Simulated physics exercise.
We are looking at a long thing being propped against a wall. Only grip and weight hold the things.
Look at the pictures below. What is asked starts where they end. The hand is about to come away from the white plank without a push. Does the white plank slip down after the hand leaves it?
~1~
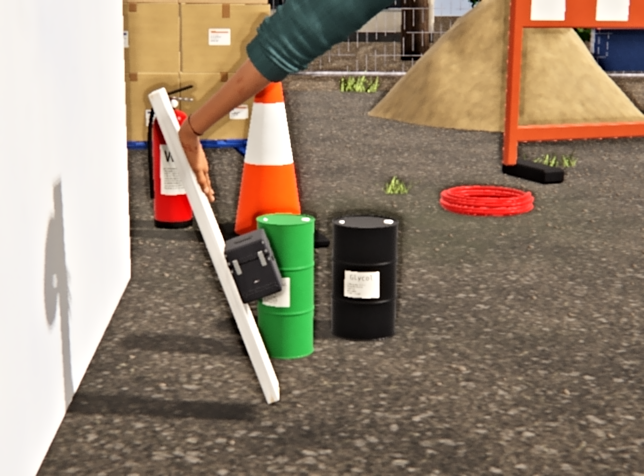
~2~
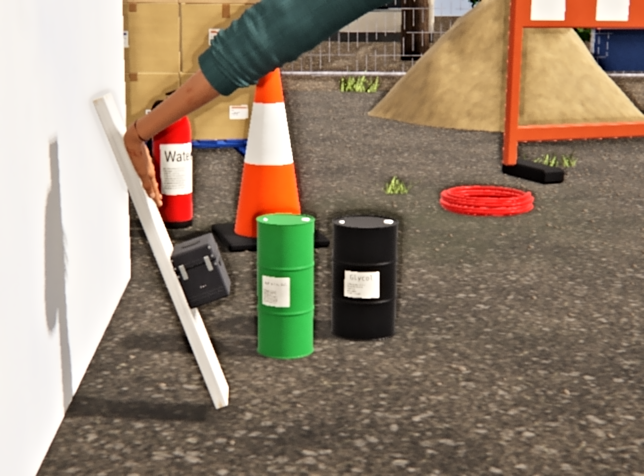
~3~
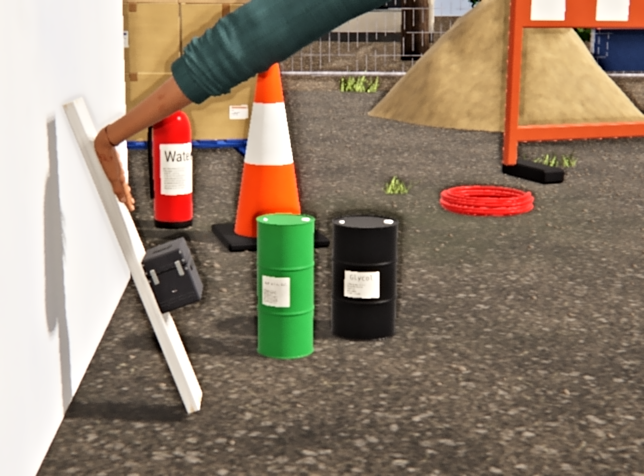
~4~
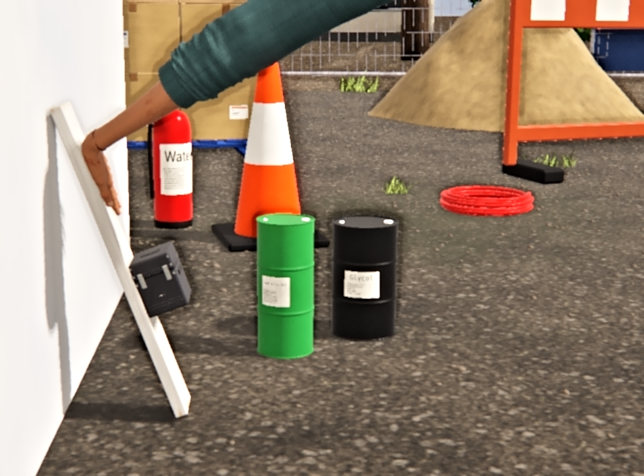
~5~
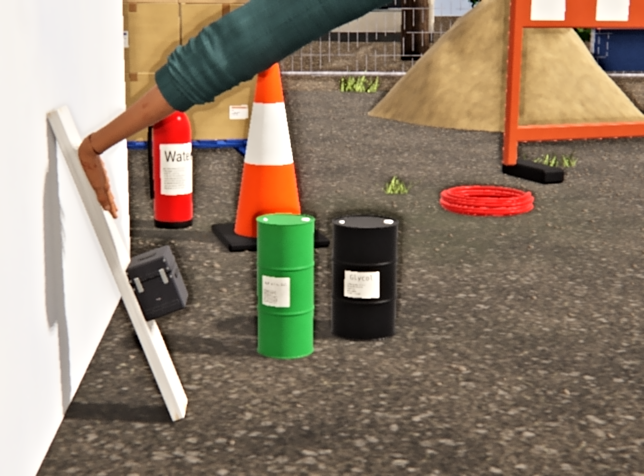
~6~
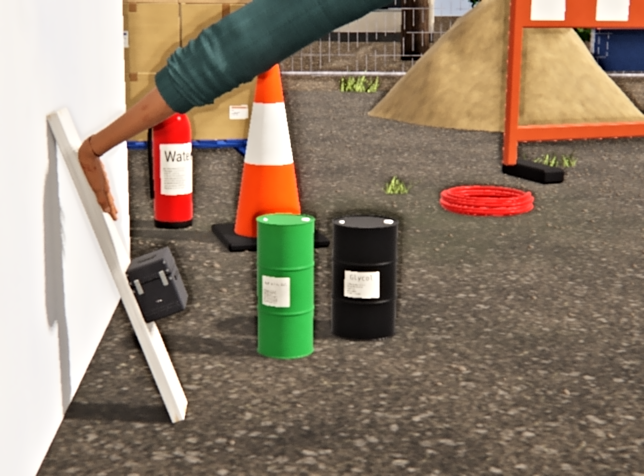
It stays steady.
Then, 1.10 s after the last picture, nothing has stirred.
Then, 2.40 s after the last picture, white plank resting near (120, 267).
At rest, all 3 in place. Seen from the same camera at the end, white plank near (119, 267). The plank holds.
